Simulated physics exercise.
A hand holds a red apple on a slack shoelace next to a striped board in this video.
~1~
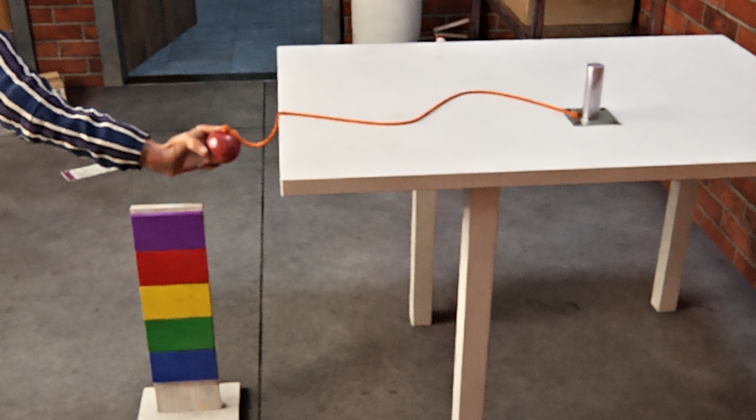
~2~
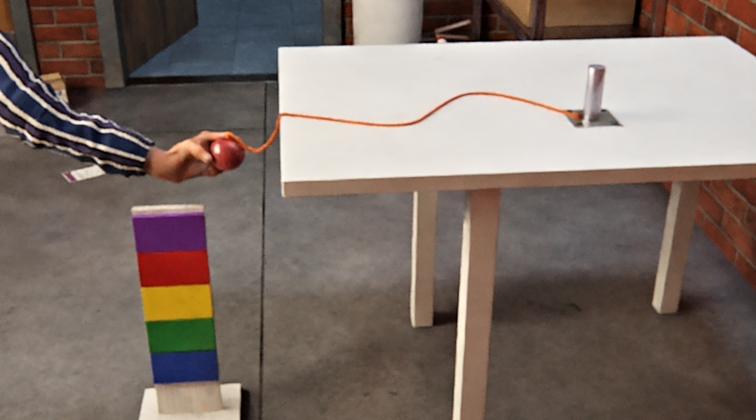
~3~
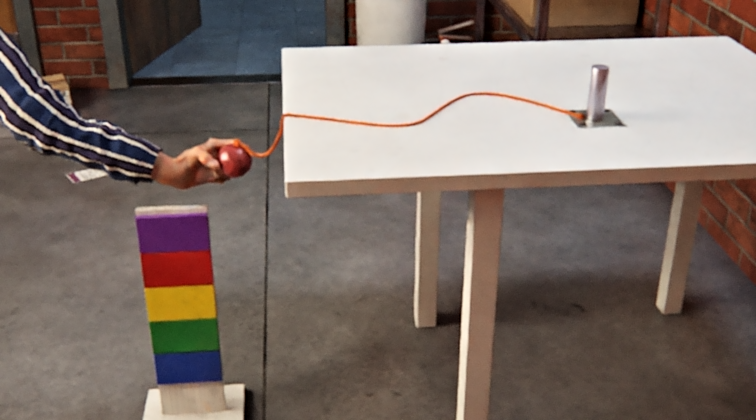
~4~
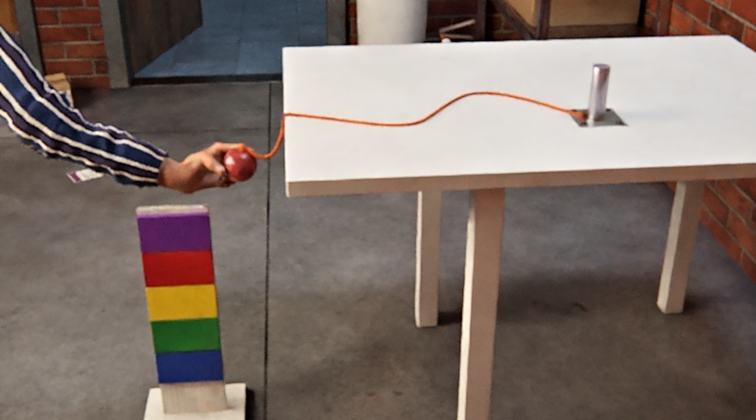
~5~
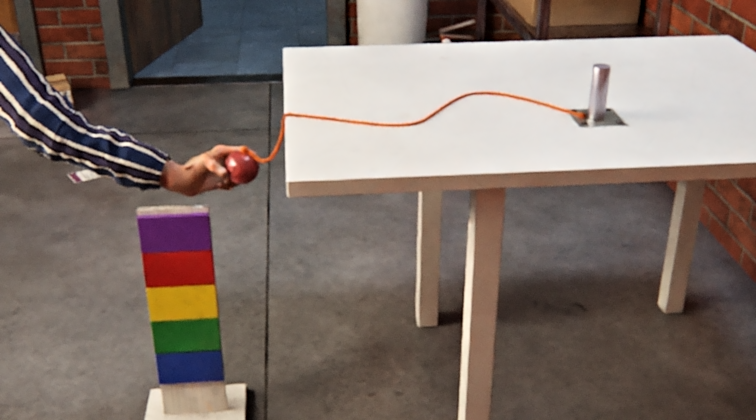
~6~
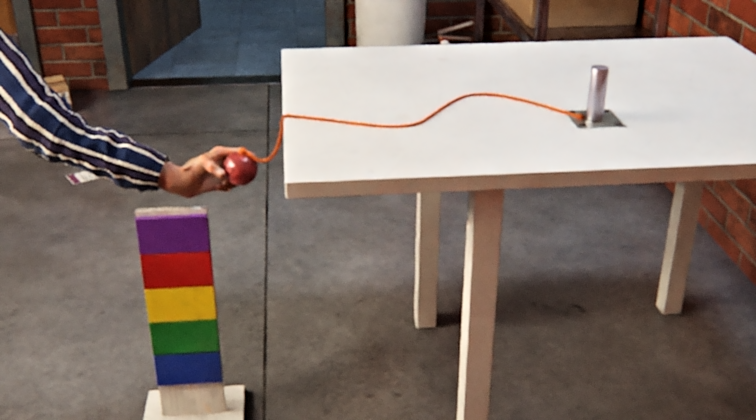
A hand holding a red apple tied to an orange shoelace shifting slightly right and down beside a white table's left edge.
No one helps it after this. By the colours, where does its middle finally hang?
At the red band.
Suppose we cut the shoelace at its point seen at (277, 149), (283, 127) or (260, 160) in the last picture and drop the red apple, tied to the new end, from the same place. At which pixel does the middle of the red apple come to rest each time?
Roughly (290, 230), (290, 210), (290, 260).
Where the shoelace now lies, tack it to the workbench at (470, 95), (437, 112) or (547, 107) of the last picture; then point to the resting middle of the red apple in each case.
Try 1: (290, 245); try 2: (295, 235); try 3: (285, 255).
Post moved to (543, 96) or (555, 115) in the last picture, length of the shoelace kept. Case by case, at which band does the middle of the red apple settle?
Trial 1 - yellow; trial 2 - yellow.
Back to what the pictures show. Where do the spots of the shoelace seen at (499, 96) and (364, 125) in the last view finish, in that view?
To (481, 116) for the first and to (294, 112) for the second.
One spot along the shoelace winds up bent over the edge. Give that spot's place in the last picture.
About (351, 123).
Early on, apple near (251, 266); level with red.
Midway, apple near (322, 258); level with red.
Near the end, apple near (279, 267); level with red.
Finally, apple near (285, 268); level with red. Its centre hangs level with the red band.
